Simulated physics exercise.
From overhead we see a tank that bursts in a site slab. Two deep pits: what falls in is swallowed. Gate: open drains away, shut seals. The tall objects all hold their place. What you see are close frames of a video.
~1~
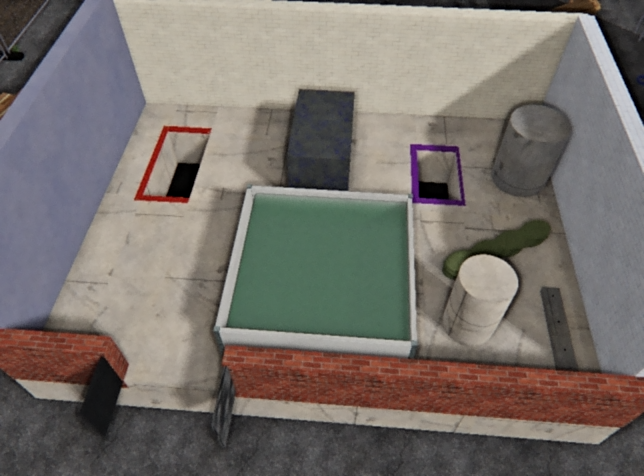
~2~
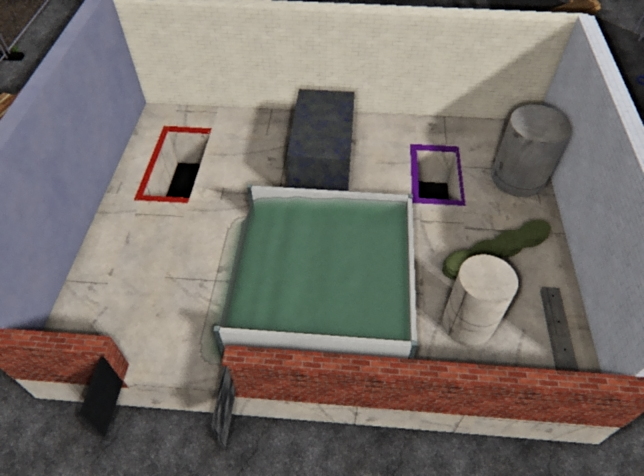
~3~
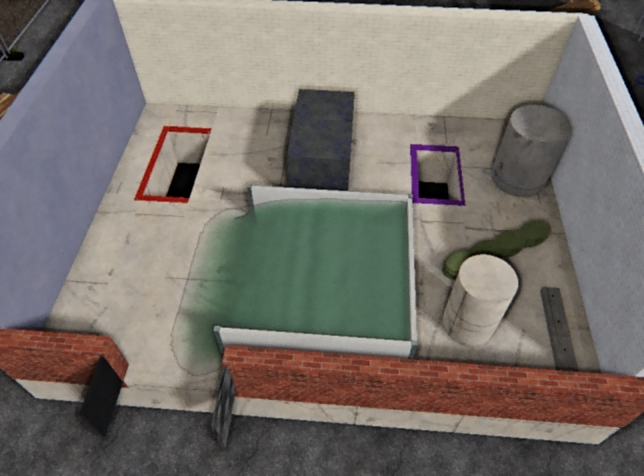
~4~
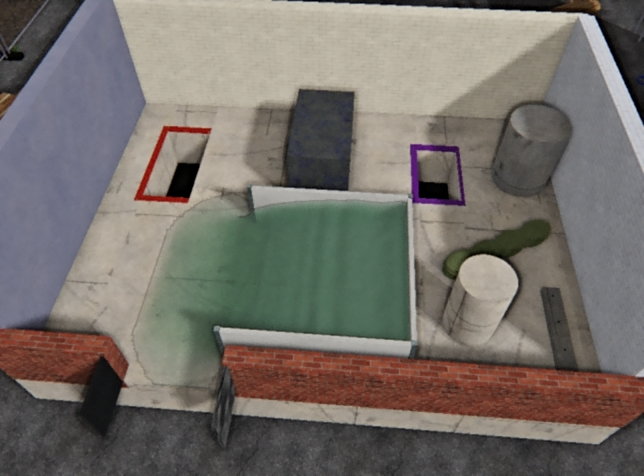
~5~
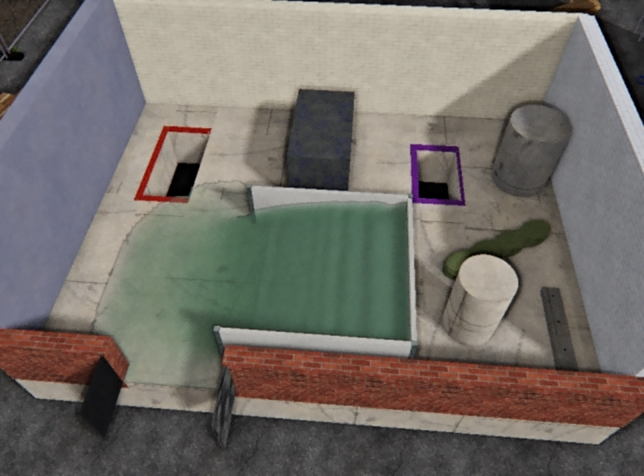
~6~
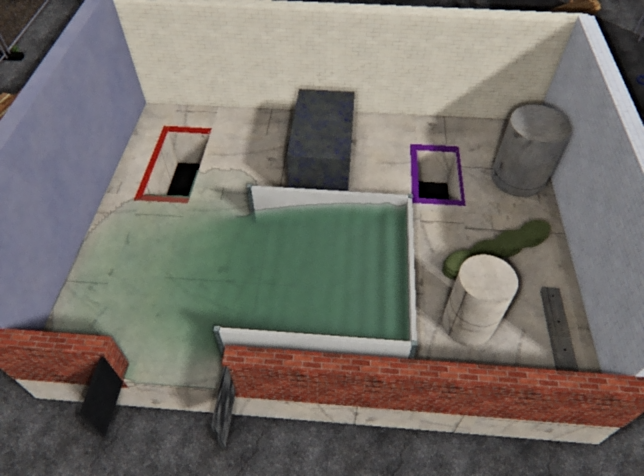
Green water pouring from the open left side of a square tank, spreading leftward across a walled slab with two pits.
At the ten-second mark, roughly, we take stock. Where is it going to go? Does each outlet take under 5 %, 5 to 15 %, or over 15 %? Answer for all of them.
Answer: The gate takes over 15 %; the purple pit takes under 5 %; the red pit takes over 15 %.
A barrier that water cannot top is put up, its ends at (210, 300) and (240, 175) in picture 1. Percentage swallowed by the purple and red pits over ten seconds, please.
Purple 2 %, red 30 %.
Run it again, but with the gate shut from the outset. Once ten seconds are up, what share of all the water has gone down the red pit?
Share for red: 55 percent.
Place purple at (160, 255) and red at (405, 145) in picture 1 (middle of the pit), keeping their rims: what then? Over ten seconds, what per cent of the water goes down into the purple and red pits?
The purple pit takes around 60 percent, while the red pit takes around 8 percent.
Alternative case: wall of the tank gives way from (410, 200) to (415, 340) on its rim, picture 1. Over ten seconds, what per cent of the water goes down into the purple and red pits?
The purple pit takes 35 per cent and the red pit 2 per cent.
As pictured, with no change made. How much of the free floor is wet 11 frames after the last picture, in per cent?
Near 35 in a hundred.
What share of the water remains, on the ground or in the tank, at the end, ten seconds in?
Some 32 per cent.
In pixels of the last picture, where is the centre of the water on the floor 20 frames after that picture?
About (185, 257) in the last view.
A moment on, water covers 30 % of the floor; the gate 2 %, the purple pit 0 %, the red pit 2 %.
Next, water covers 35 % of the floor; the gate 3 %, the purple pit 0 %, the red pit 5 %.
Then, water covers 40 % of the floor; the gate 8 %, the purple pit 0 %, the red pit 18 %.
Later, water covers 60 % of the floor; the gate 16 %, the purple pit 0 %, the red pit 34 %.
In the end, water covers 65 % of the floor; the gate 20 %, the purple pit 2 %, the red pit 45 %.
